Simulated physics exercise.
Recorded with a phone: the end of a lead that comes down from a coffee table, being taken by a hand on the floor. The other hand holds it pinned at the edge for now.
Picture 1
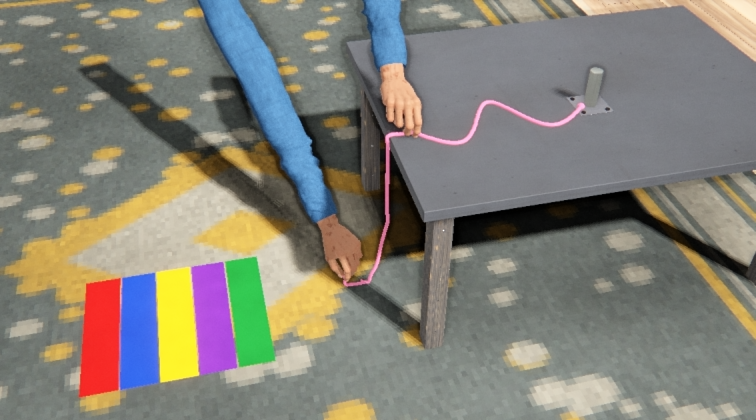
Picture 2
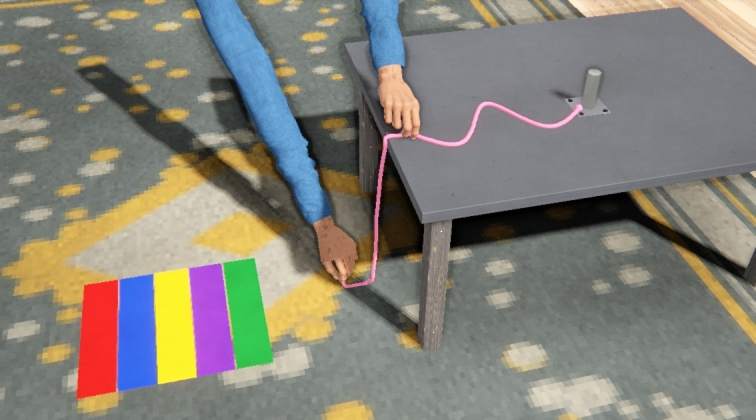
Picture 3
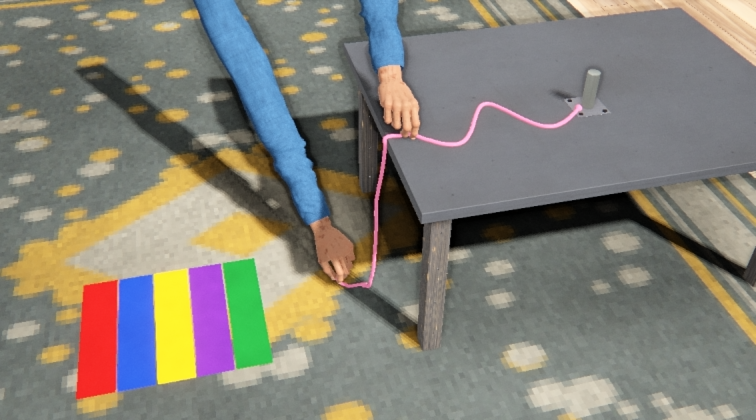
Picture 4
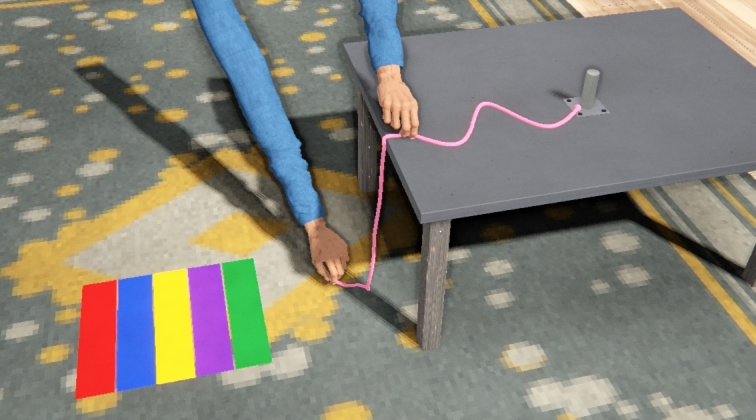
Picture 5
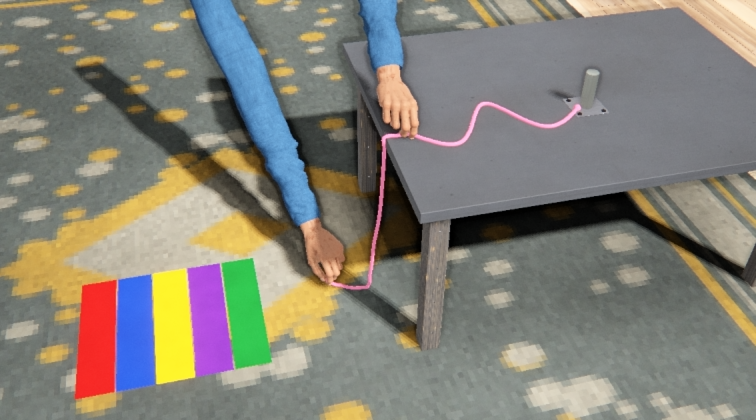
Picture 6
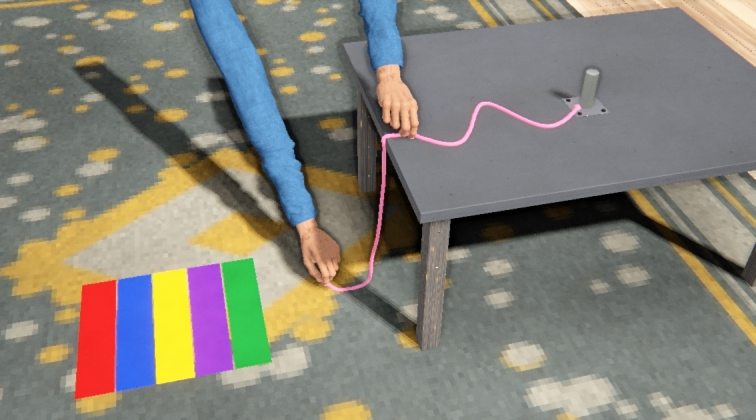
A hand near the floor drew the end of a pink cord slightly left, toward some coloured stripes on the carpet, while the other hand kept it pressed at the edge of a grey table.
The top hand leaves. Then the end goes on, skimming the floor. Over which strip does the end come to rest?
Over the blue strip.
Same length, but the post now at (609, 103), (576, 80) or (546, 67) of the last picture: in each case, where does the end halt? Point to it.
The three places are (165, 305), (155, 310) and (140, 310), in that order.
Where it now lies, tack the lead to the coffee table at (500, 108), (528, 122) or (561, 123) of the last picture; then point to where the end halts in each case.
(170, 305), (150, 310) and (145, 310).
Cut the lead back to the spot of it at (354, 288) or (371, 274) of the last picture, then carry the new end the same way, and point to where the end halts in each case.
First try near (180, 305), second near (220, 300).
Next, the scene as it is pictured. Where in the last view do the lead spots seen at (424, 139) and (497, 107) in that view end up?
Result - first point (353, 158), second point (473, 122).
Soon after, end near (193, 303); over purple.
After that, end near (155, 309); over yellow.
At the stop, end near (132, 313); over blue. The end stops over the blue strip.
